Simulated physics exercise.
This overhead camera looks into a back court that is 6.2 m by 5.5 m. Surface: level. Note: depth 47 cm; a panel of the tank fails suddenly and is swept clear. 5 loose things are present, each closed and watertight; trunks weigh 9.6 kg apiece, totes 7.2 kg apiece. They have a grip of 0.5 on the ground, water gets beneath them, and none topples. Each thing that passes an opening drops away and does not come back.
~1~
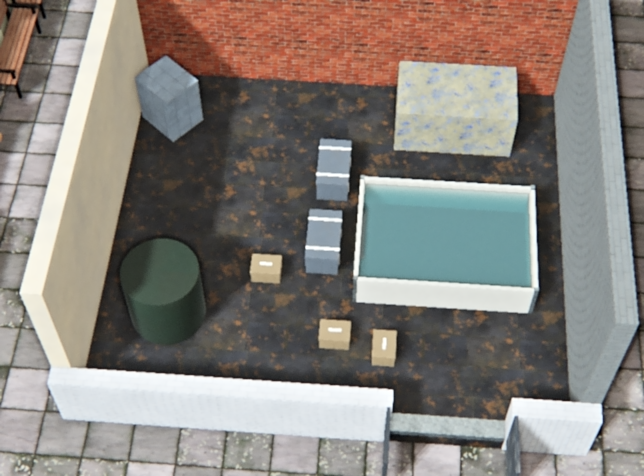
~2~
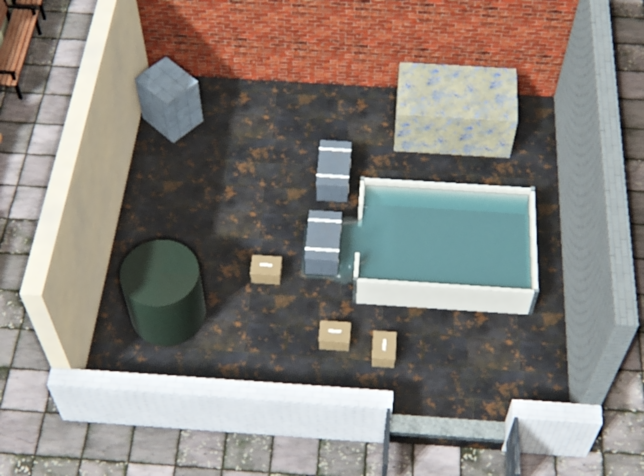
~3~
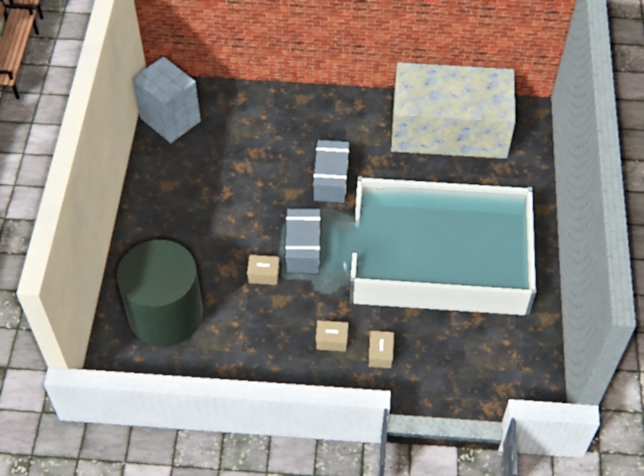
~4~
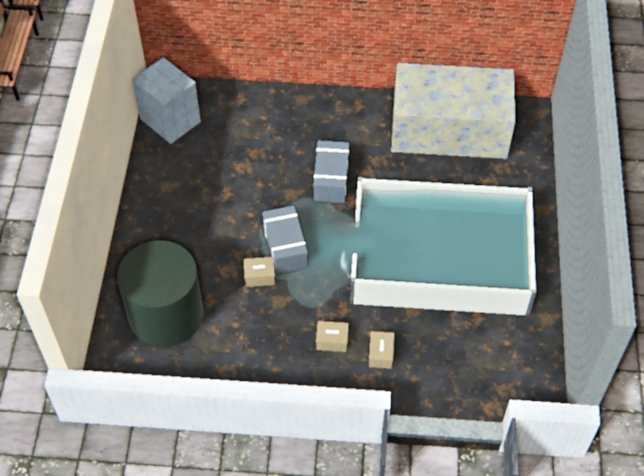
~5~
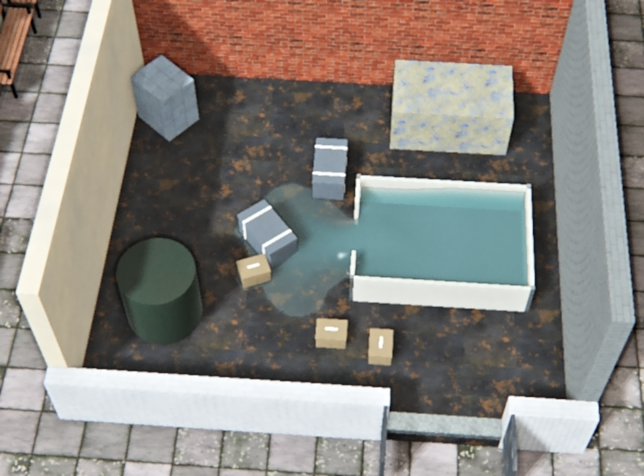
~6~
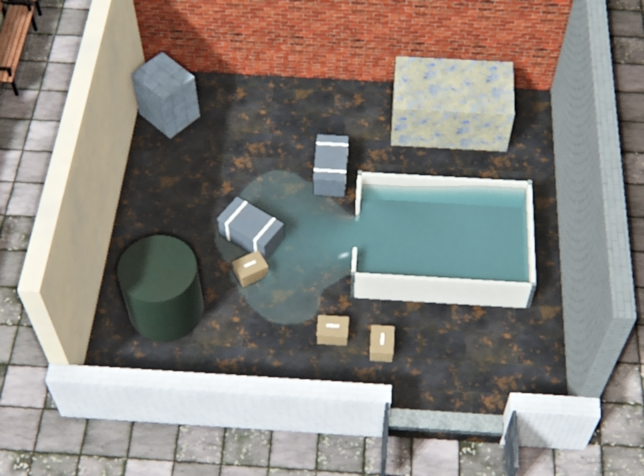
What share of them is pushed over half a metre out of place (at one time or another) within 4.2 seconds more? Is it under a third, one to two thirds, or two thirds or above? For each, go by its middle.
My guess is the middle band, from a third up to two thirds.
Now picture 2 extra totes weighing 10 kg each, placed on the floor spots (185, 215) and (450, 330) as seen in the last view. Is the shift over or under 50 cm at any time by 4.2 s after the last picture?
Taking them in order: Above the mark and below the mark.
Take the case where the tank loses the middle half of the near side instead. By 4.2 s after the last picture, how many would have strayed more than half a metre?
In that case the number is 1.
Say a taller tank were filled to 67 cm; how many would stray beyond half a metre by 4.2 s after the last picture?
The answer would then be 2.
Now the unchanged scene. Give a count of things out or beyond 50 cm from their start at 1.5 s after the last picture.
I count 2 of them.
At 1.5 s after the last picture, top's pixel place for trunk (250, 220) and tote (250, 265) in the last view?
Estimated pixels: (127, 189) and (209, 273).
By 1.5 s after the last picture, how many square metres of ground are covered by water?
Roughly 16 m2 of it is wet.
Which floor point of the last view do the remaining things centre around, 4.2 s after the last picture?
It sits at about (270, 244).
Then, 0.4 s after the last picture 2 of 5 are over 50 cm from their spots; 0 afloat.
Then, 1.5 s after the last picture 2 of 5 are over 50 cm from their spots; 2 afloat.
Then, 2.8 s after the last picture 2 of 5 are over 50 cm from their spots; 2 afloat.
Then, 4.2 s after the last picture 2 of 5 are over 50 cm from their spots, and 2 have been at some point; 2 afloat.
